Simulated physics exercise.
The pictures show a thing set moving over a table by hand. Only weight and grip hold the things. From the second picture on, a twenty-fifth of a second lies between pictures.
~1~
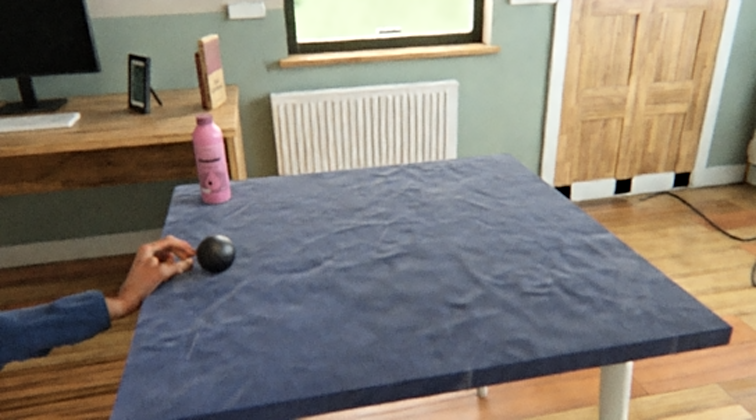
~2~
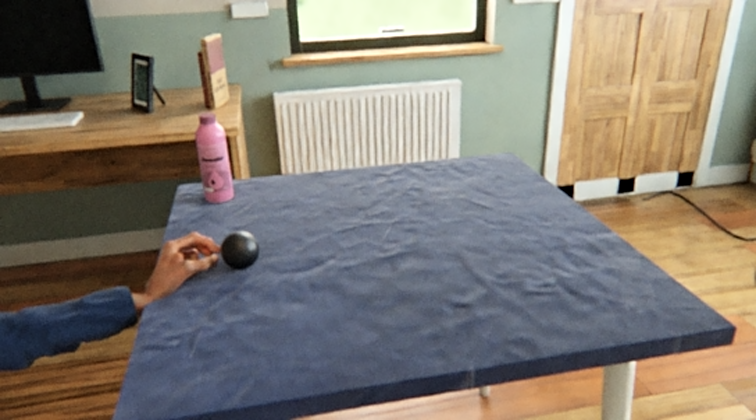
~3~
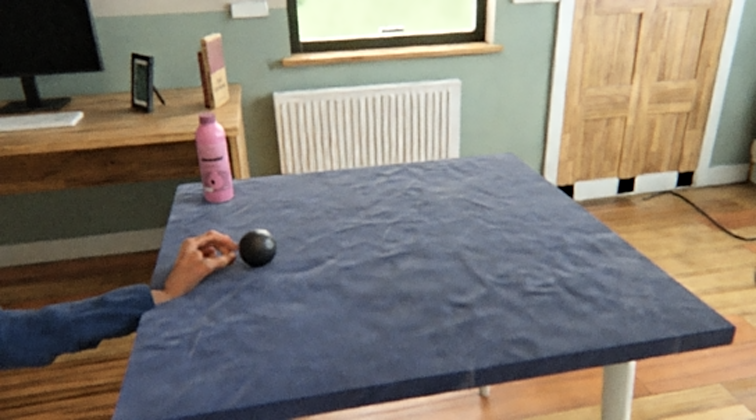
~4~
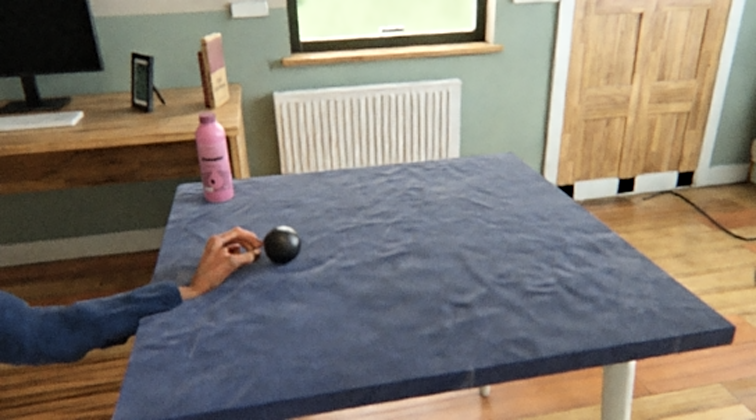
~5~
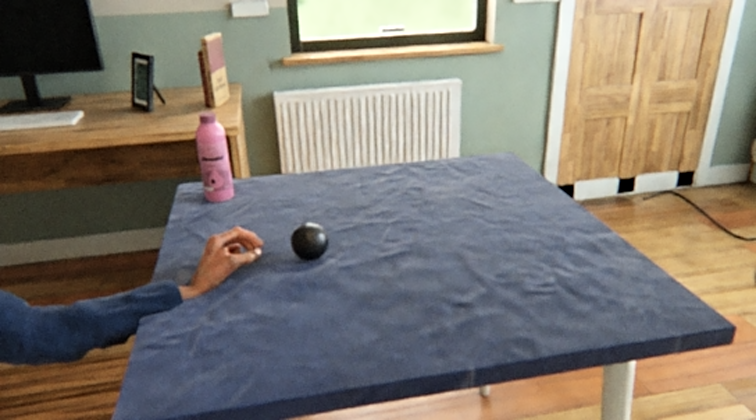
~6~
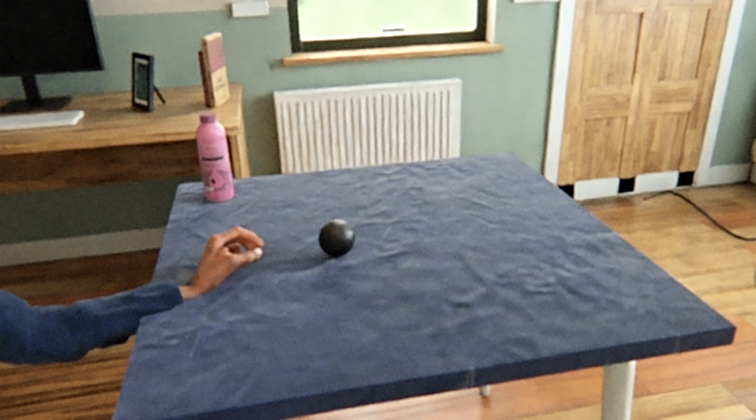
A hand in a blue sleeve pushed a black ball to the right across a dark blue cloth-covered table, then stayed still while the ball rolled farther right, away from the pink bottle.
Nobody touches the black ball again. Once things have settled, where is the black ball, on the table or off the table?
The black ball falls off the table.
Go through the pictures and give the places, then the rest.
Under the hand; black ball (216, 254), in the first frame.
Under the hand; black ball (240, 250), in the second frame.
Under the hand; black ball (258, 248), in the third frame.
Black ball (282, 245), in the fourth frame.
Black ball (310, 241) displaced about its own width, in the fifth frame.
Black ball (337, 238) displaced about its own width, in the sixth frame.
Then, 0.30 s past the last view, black ball displaced well along near (517, 217).
Then, 0.70 s past the last view, black ball now off the table.
Finally, off the table, black ball.
